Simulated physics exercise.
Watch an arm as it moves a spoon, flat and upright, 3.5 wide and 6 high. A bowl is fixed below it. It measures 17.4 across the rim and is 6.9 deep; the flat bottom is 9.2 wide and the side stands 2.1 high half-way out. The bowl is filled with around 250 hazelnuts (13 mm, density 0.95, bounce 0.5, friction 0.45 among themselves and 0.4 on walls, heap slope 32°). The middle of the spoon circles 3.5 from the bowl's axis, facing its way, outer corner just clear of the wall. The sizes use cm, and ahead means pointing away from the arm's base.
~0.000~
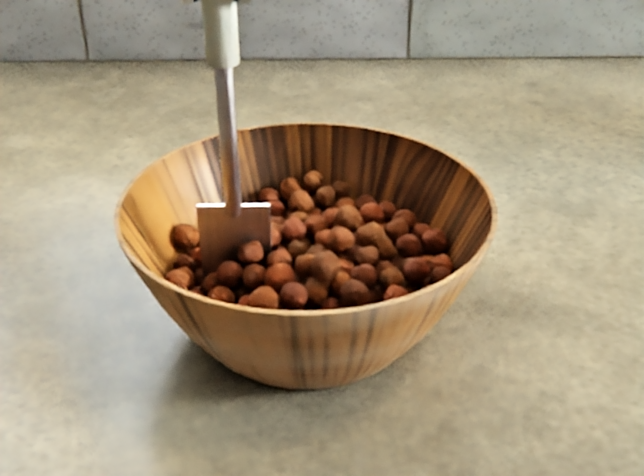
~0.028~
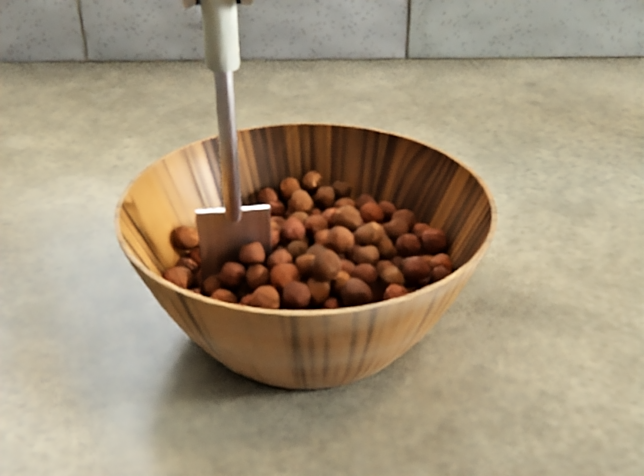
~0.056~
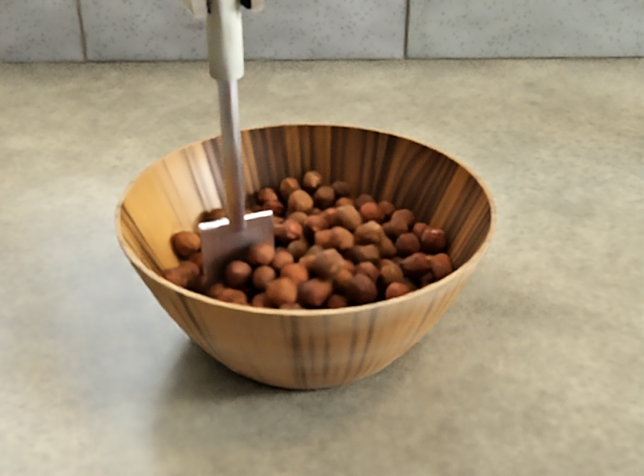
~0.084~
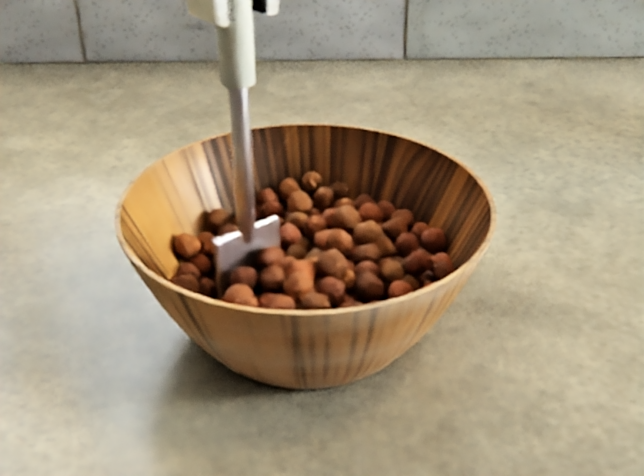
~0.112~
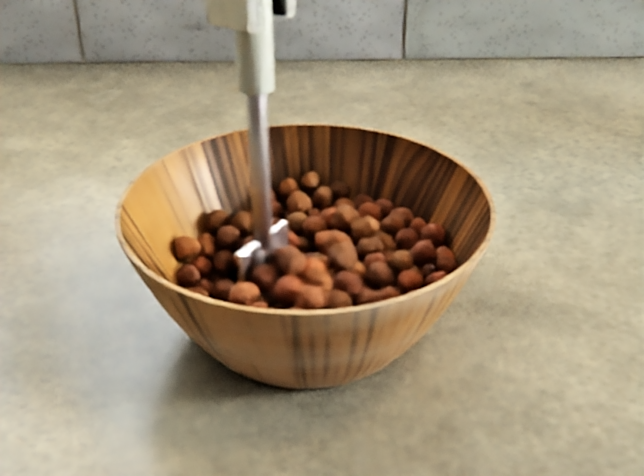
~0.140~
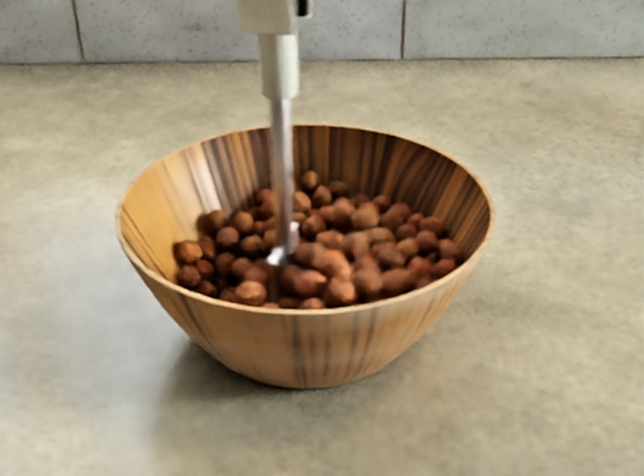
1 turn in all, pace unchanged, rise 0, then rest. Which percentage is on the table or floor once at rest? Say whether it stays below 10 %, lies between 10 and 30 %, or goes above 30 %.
It stays below 10 %.
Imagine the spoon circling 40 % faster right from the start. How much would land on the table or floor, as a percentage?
Estimated share: Near 15 %.
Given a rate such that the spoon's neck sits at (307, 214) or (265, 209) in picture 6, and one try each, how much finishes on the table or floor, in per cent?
Some 15 and 0 per cent respectively.
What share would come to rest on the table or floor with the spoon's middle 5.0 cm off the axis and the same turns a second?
It would be close to 15 per cent then.
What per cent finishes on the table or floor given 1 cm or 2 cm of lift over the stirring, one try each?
Some 5 and 5 per cent.
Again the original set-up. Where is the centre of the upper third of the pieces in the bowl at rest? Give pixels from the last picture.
About (227, 284).
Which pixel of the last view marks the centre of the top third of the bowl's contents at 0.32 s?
At about (396, 195).
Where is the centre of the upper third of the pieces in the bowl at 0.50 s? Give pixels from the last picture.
Near (225, 189).
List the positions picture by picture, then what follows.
In the first picture, spoon neck at (231, 177), 0° round; upper third of the load around (325, 252), from x 175 to 440, top at y 180; 254 in the bowl.
In the second picture, spoon neck at (231, 181), 6° round; upper third of the load around (325, 255), from x 175 to 440, top at y 180.
In the third picture, spoon neck at (235, 191), 22° round; upper third of the load around (322, 262), from x 175 to 445, top at y 180.
In the fourth picture, spoon neck at (245, 201), 39° round; upper third of the load around (324, 266), from x 180 to 445, top at y 180.
In the fifth picture, spoon neck at (262, 208), 56° round; upper third of the load around (335, 268), from x 190 to 445, top at y 180.
In the sixth picture, spoon neck at (283, 213), 73° round; upper third of the load around (351, 270), from x 190 to 450, top at y 180; 254 in the bowl.
By 0.32 s, 183° round, highest piece 9 above the table; 251 in the bowl, 2 on the table or floor, 1 in flight or on the tool.
By 0.50 s, 293° round, highest piece 9 above the table; 248 in the bowl, 4 on the table or floor, 2 in flight or on the tool.
By 0.79 s, 0° round, highest piece 7 above the table; 242 in the bowl, 11 on the table or floor, 1 in flight or on the tool.
By 1.49 s, 0° round, highest piece 7 above the table; 242 in the bowl, 12 on the table or floor.
Final count, 242 in the bowl, 12 on the table or floor. That is 5 % on the table or floor.
